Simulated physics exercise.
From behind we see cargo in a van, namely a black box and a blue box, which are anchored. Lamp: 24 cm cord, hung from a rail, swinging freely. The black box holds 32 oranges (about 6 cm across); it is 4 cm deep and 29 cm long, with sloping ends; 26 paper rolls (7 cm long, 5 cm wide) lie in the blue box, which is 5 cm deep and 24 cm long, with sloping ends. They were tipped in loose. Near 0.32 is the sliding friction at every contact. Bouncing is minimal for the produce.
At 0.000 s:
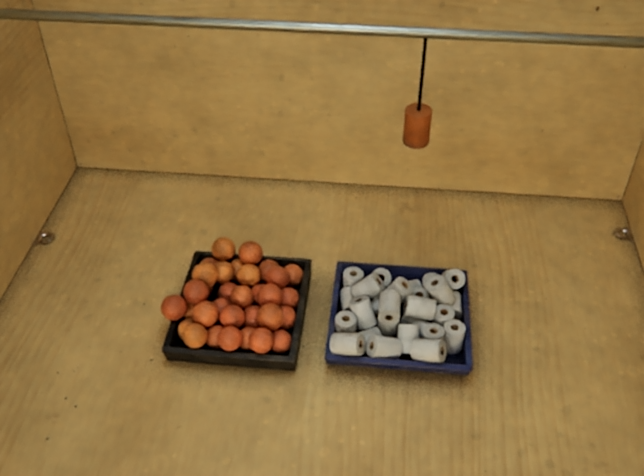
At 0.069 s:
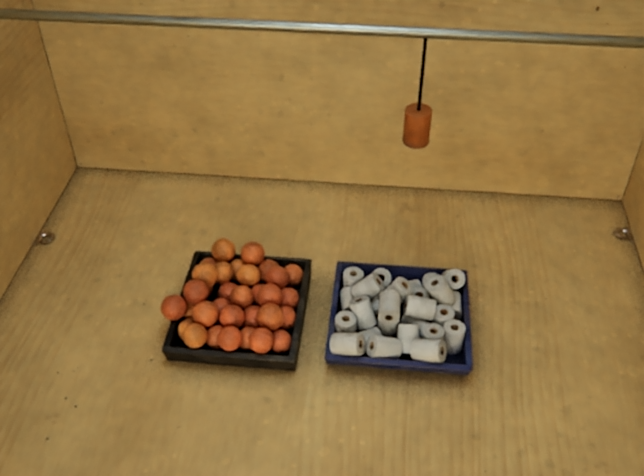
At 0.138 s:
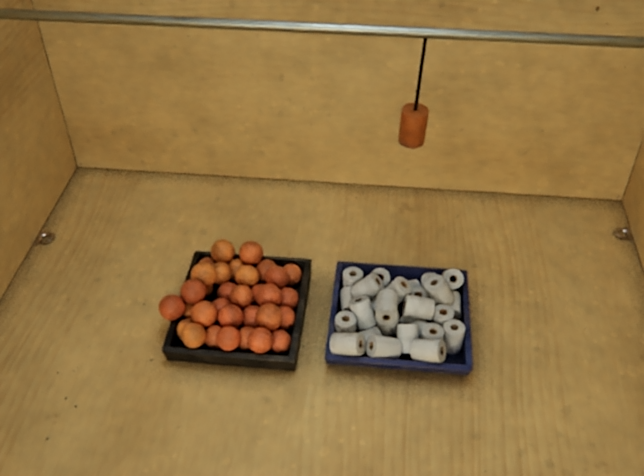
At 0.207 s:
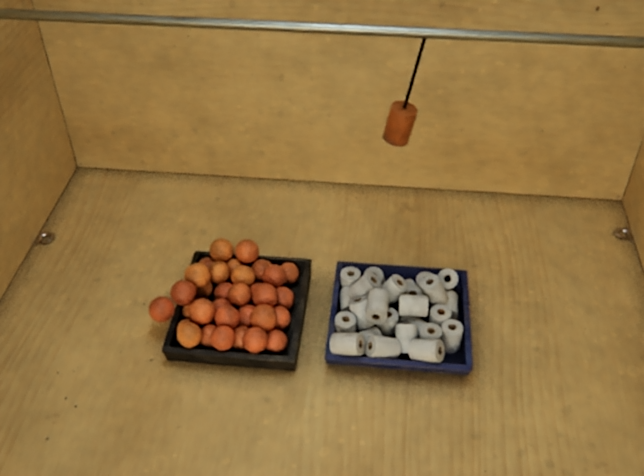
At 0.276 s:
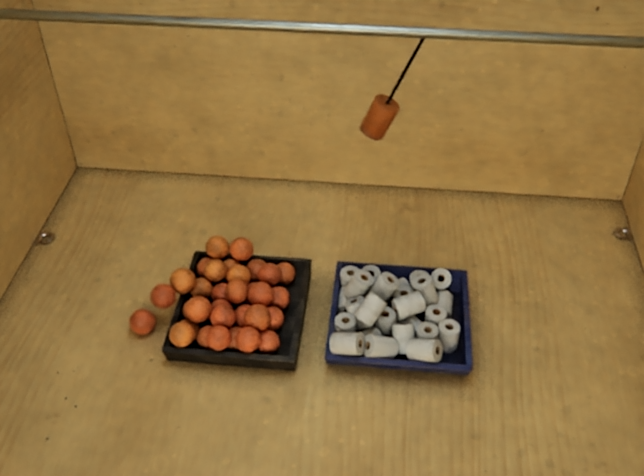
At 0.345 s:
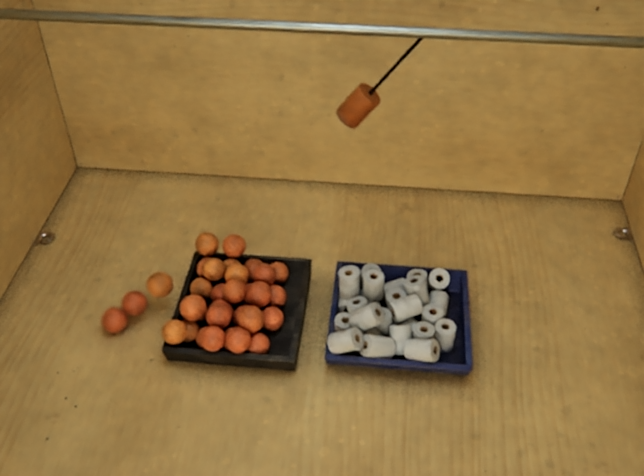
In a van, a hanging lamp swings left as three oranges leave the black box.
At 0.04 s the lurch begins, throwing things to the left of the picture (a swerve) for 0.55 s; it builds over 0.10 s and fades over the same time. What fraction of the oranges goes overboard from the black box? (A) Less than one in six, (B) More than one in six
Option B: More than one in six.
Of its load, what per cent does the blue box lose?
Loss for the blue box - 5 per cent.
After 0.48 s, black box 25 in, 7 out and blue box 25 in, 1 out.
After 0.65 s, black box 23 in, 9 out and blue box 25 in, 1 out.
After 0.89 s, black box 22 in, 10 out and blue box 25 in, 1 out.
Final count (at 1.19 s), black box 22 in, 10 out and blue box 25 in, 1 out. Asked share, 10 of 32, 31 per cent.
